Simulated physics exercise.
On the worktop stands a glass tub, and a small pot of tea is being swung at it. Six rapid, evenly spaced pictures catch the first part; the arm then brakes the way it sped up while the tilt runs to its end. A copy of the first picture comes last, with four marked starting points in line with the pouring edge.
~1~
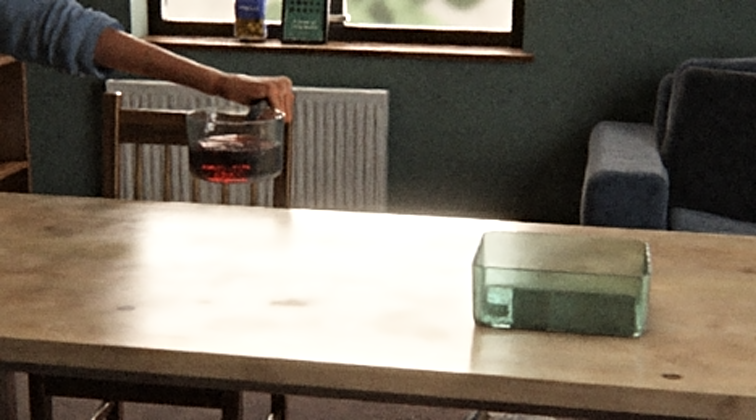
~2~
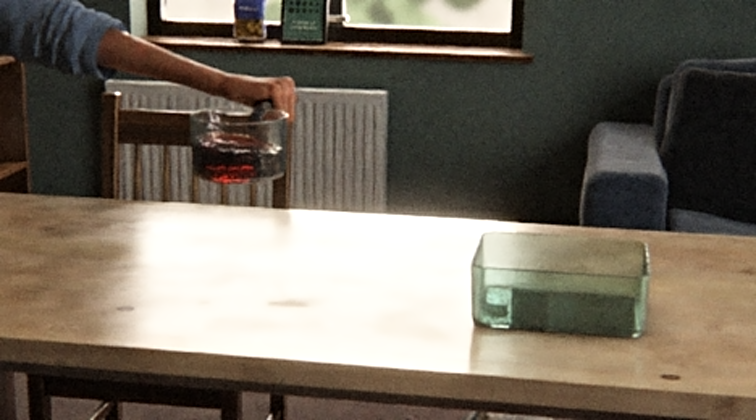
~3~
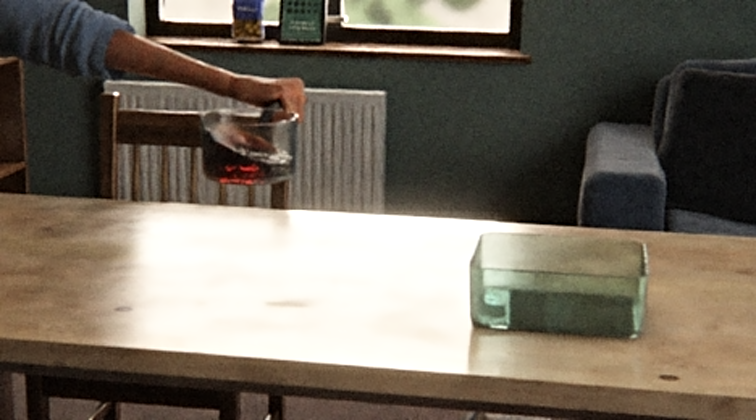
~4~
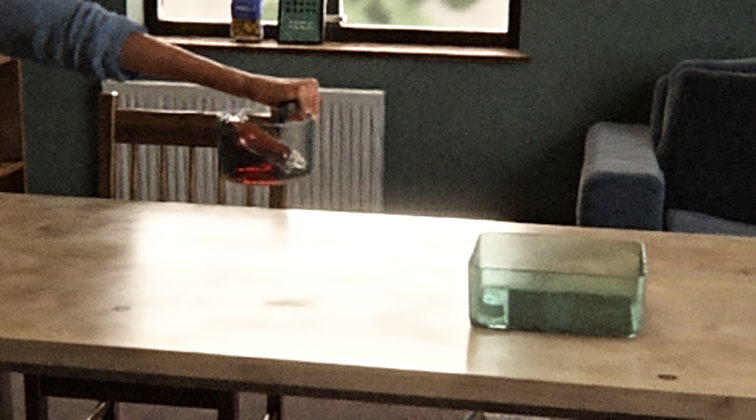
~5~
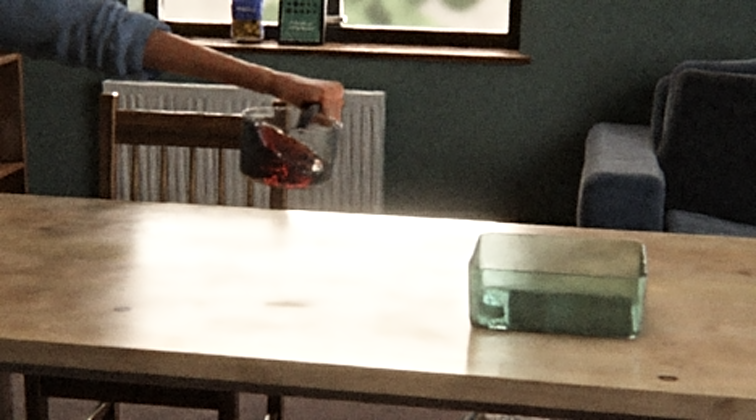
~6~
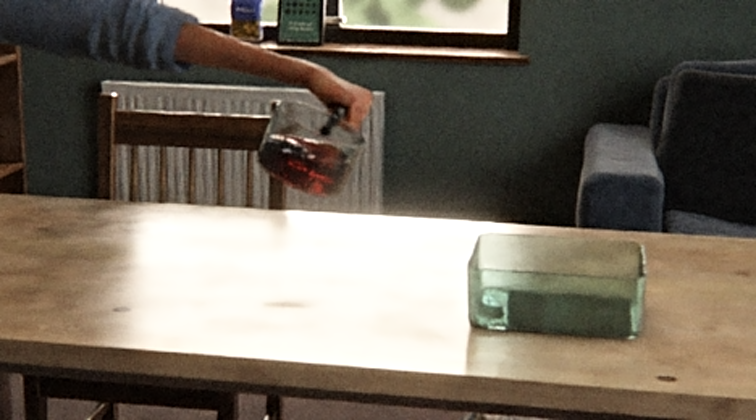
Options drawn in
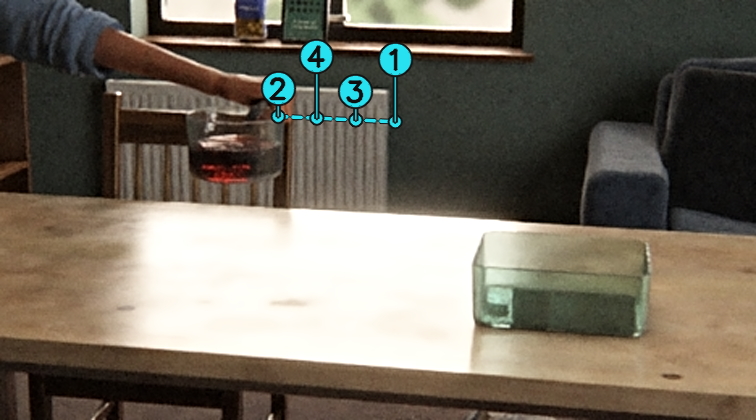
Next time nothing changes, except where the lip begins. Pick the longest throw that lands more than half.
Go for 4.
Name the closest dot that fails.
2 it is.
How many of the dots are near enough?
Three.
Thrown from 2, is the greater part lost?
Yes, it does.
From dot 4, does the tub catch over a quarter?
Yes.
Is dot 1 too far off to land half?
No, not at all.
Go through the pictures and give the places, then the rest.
Upright, lip at (280, 116); tub from (472, 323) to (645, 336); nothing has left yet, in the first frame.
Upright, lip at (283, 117); nothing has left yet, in the second frame.
Upright, lip at (294, 118); nothing has left yet, in the third frame.
Upright, lip at (311, 118); nothing has left yet, in the fourth frame.
Tipped about 7°, lip at (337, 126); nothing has left yet, in the fifth frame.
Tipped about 24°, lip at (364, 143); nothing has left yet, in the sixth frame.
On the marked copy, 1 at (395, 121); 2 at (278, 116); 3 at (355, 119); 4 at (316, 118).
With 1, about 85 % lands in the tub, 9 % falls short and 6 % goes beside or beyond.
With 2, about 32 % lands in the tub, 63 % falls short and 5 % goes beside or beyond.
With 3, about 78 % lands in the tub, 6 % falls short and 16 % goes beside or beyond.
With 4, about 64 % lands in the tub, 23 % falls short and 13 % goes beside or beyond.
